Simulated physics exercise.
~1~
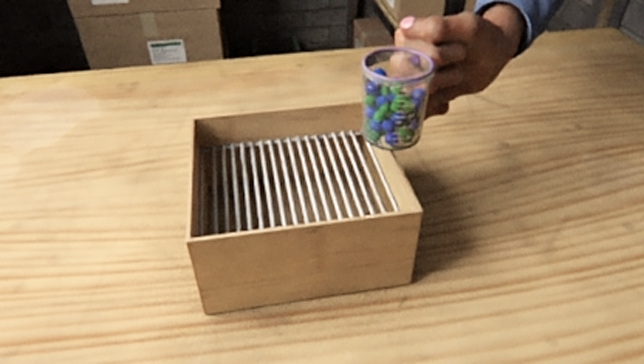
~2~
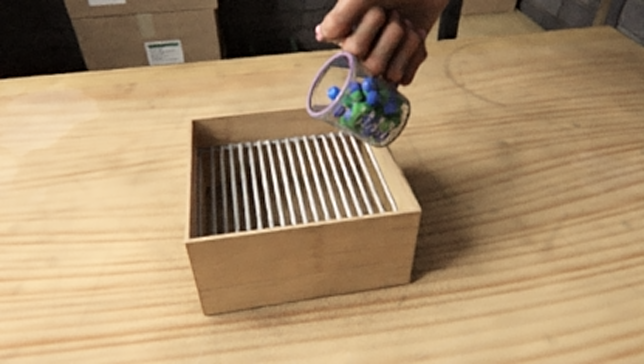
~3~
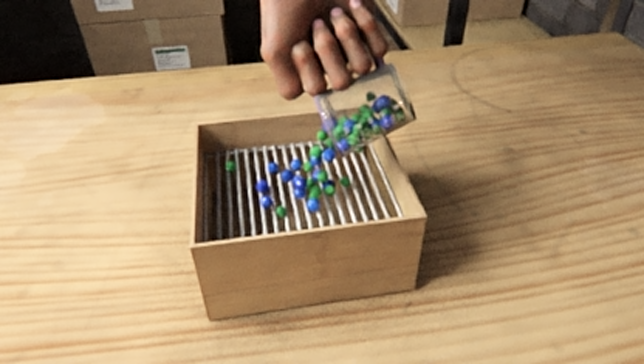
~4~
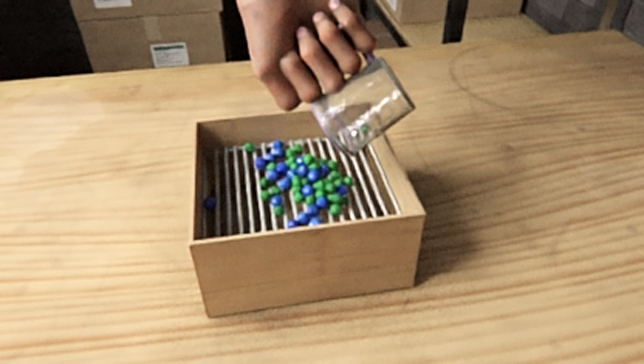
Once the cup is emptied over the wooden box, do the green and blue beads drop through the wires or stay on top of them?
They stay on top, with both the green and the blue beads resting on the wires.
